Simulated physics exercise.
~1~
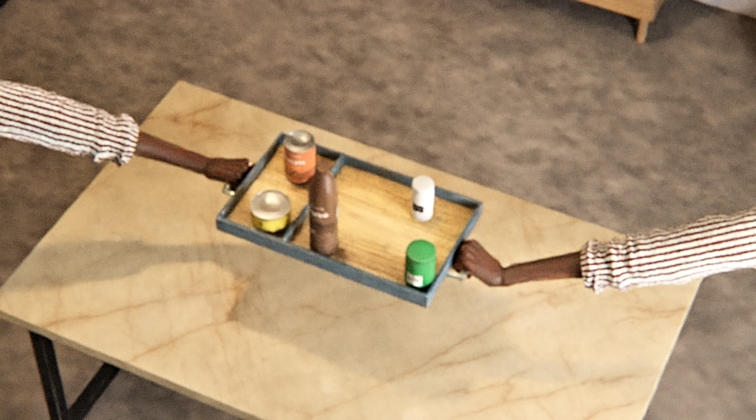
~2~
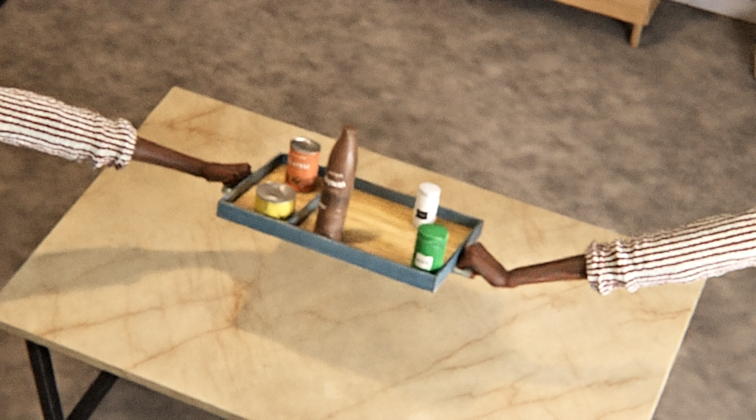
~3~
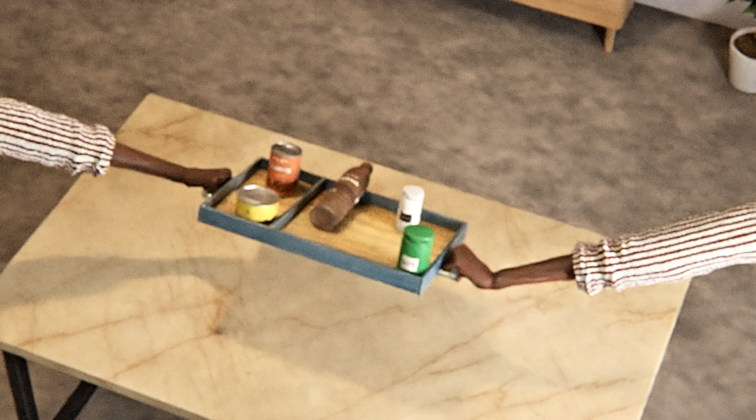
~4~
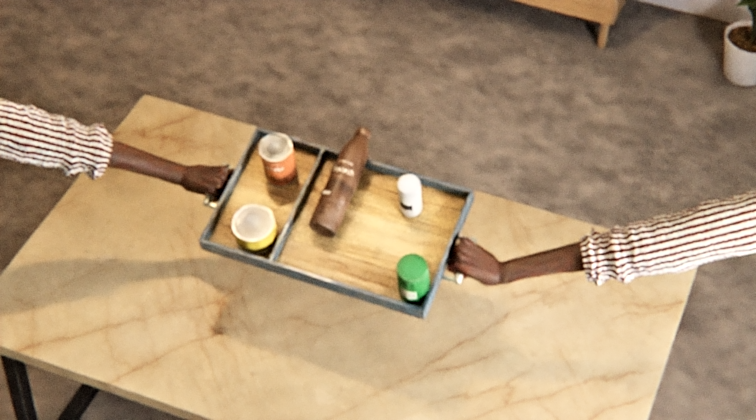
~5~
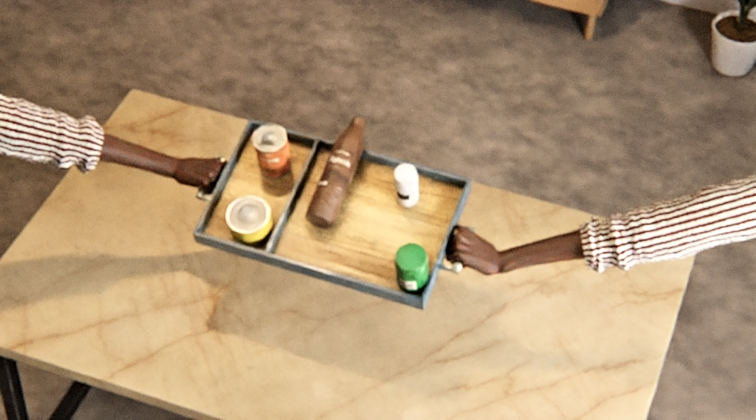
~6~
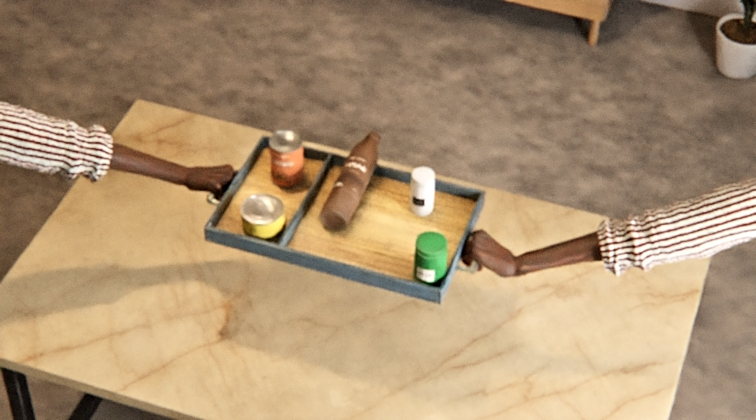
Brown bottle toppling onto its side as two hands tilt a tray of containers back and forth, the others staying upright.
